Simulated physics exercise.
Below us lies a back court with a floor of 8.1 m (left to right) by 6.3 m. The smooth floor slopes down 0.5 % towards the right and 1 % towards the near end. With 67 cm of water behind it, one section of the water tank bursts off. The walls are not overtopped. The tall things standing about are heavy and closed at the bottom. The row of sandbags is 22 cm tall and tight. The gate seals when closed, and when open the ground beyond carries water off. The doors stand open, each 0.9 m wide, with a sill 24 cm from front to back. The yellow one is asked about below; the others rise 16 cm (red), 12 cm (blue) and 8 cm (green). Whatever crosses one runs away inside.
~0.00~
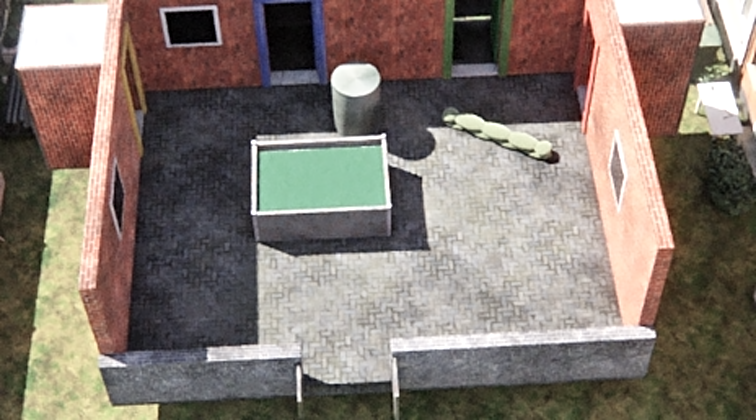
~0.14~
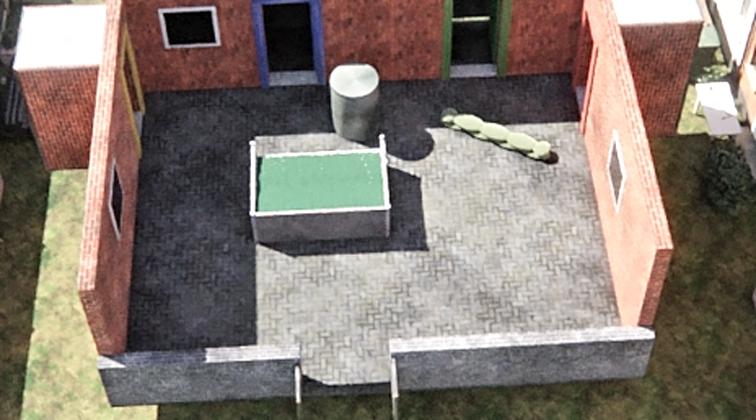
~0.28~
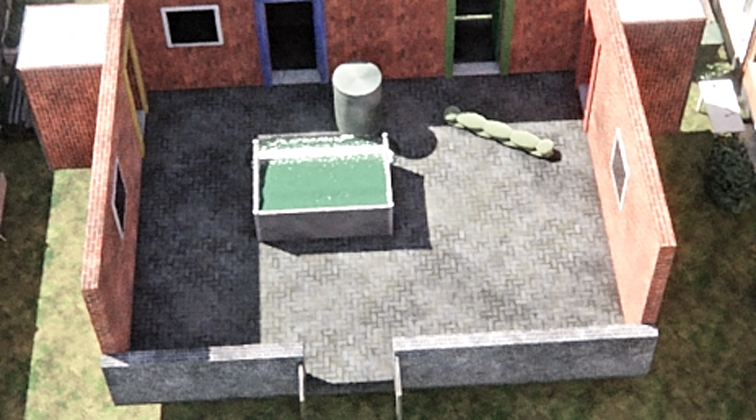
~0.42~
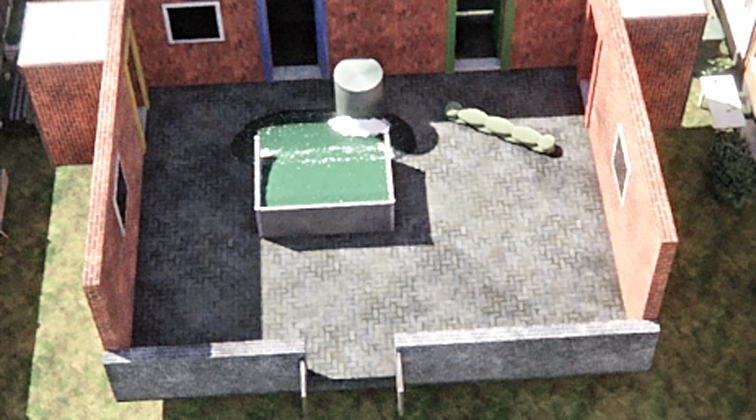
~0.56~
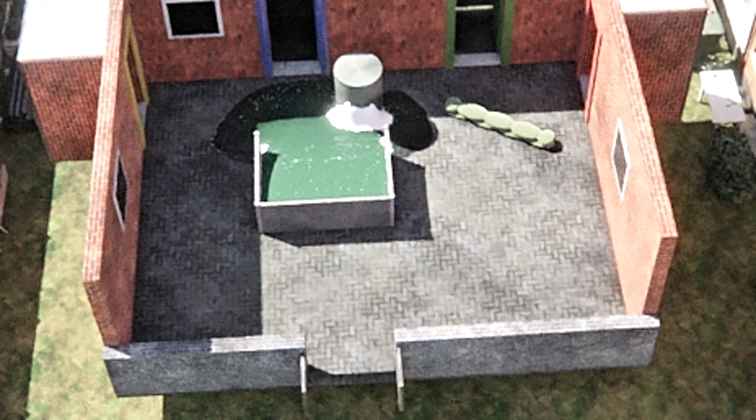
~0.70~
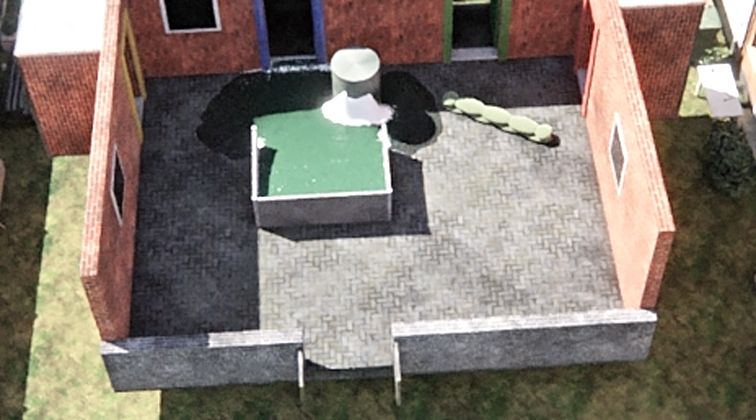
Green water bursting out the far side of a rectangular tank in a brick-walled courtyard, foaming against a grey cylinder and spreading darkly across the paving.
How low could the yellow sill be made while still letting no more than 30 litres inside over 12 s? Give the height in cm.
Close to 15 cm is just enough.
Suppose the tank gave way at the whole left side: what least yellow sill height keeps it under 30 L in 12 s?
About 12.5 cm.
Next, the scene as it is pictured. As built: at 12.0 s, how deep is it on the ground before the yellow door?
Some 1.5 cm.
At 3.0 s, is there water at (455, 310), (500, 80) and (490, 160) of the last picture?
In turn: Still dry, flooded, wet.
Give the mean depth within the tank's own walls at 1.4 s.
Roughly 26 cm on average.
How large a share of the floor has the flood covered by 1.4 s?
About 20 per cent.
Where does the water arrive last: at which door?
The red one.
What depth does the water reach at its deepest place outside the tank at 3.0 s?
About 26 cm.
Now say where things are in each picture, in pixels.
In the first frame, still water, 67 cm deep, in the water tank at (320, 177); the yellow door at (134, 95) is dry.
In the second frame, water pours out on the far side and has run 0.3 m, to a hidden place; about 8 cm deep outside, 67 cm at the back.
In the third frame, water pours out on the far side and has run 0.7 m, to (266, 142); about 12 cm deep outside, 66 cm at the back.
In the fourth frame, water pours out on the far side and has run 1.2 m, to (277, 116); about 12 cm deep outside, 58 cm at the back.
In the fifth frame, the front is at (302, 83), 1.9 m from the gap on the far side; 4.4 m2 of floor is wet, 57 cm left at the back.
In the sixth frame, water pours out on the far side and has run 2.2 m, to (282, 63); about 8 cm deep outside, 53 cm at the back; the yellow door at (133, 81), 3.4 m from the gap, is still 1.3 m from the nearest water.
After 1.4 s water covers 20 % of the floor, deepest (38 cm) near (261, 77); it has not reached the yellow door.
After 3.0 s water covers 35 % of the floor, deepest (26 cm) near (155, 83); 20 cm at the yellow door, 23 litres in over its 11 cm sill.
After 12.0 s water covers 90 % of the floor, deepest (8 cm) near (599, 340); 1 cm at the yellow door, 64 litres in over its 11 cm sill.
At the yellow door as built, the water arrived by 2.0 s and peaked near 21 cm at 2.6 s.
Run again over the same 12 s with other heights there, 41 litres in over 13.5 cm, 13 litres over 18.5 cm. The limit of 30 litres is kept from about 15 cm up.
